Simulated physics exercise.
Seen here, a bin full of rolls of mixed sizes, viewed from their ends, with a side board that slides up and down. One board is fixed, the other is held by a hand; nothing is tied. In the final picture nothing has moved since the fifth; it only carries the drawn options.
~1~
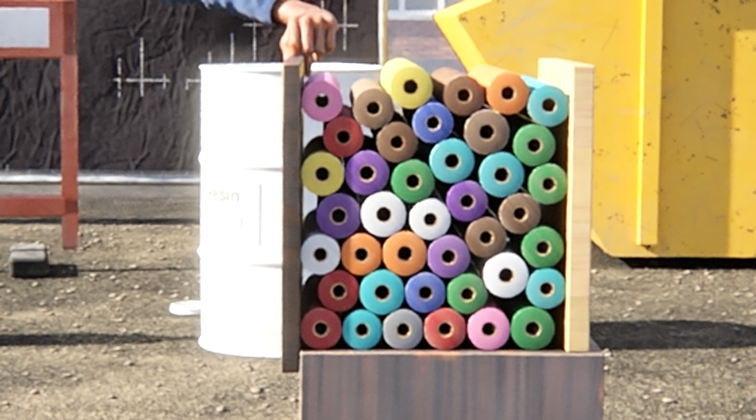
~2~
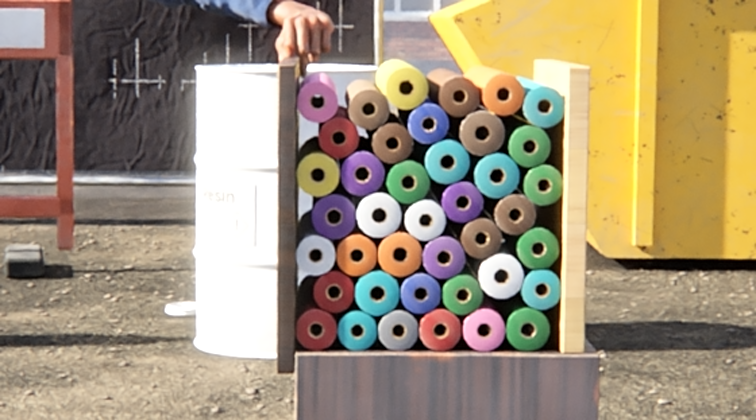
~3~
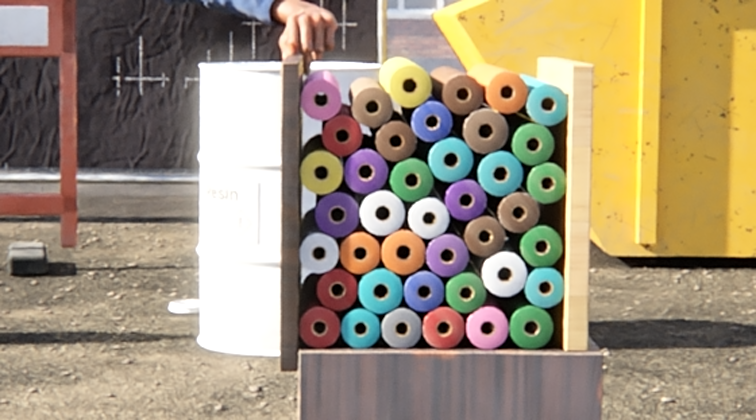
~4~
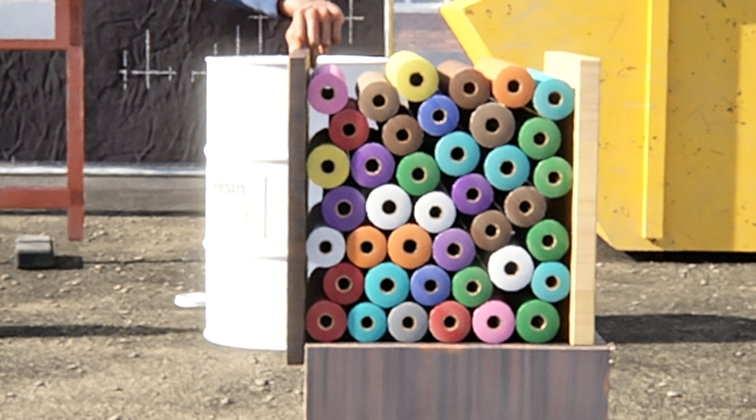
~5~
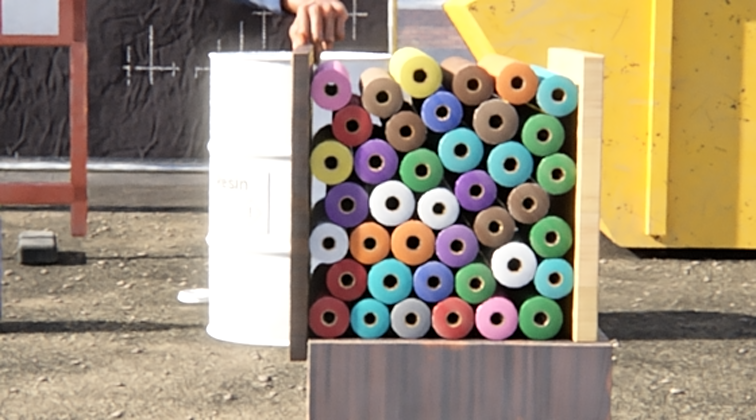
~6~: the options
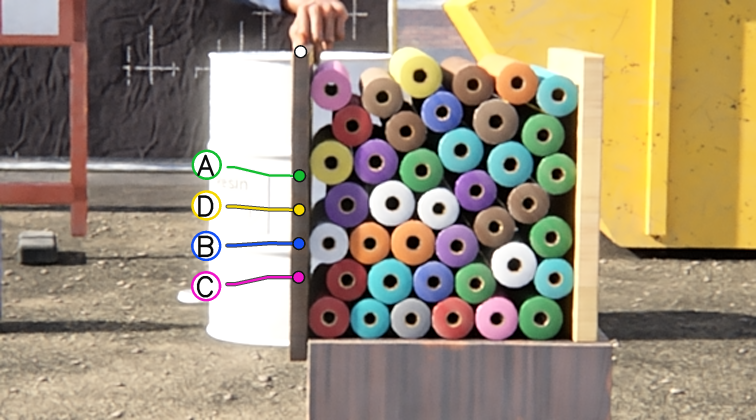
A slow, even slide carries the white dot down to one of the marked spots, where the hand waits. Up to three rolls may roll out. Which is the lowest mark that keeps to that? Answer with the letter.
Down to A.
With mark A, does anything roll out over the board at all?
At A: Yes.
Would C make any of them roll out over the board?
At C: Yes.
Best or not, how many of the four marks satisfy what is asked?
The number is one.
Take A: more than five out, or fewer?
At A, fewer than five.
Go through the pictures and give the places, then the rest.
The first picture shows a green roll (533, 328); a blue roll (425, 292); a green roll (543, 248).
The second picture shows a green roll (538, 249); a brown roll (515, 215).
The third picture shows a turquoise roll (501, 174); a brown roll (396, 141).
The fourth picture shows a turquoise roll (554, 98); side board (299, 193).
The fifth picture shows a red roll (329, 318); a green roll (541, 318); a blue roll (434, 282).
On the marked copy, A at (300, 176); B at (299, 243); C at (299, 278); D at (300, 210); the white dot at (301, 52).
Following A. Soon after the start, top of the board (310, 111).
Later, top of the board (309, 175).
In the end, top of the board (309, 175), one out over the board.
As for the rest, B more than three out over the board; C more than three out over the board; D more than three out over the board.
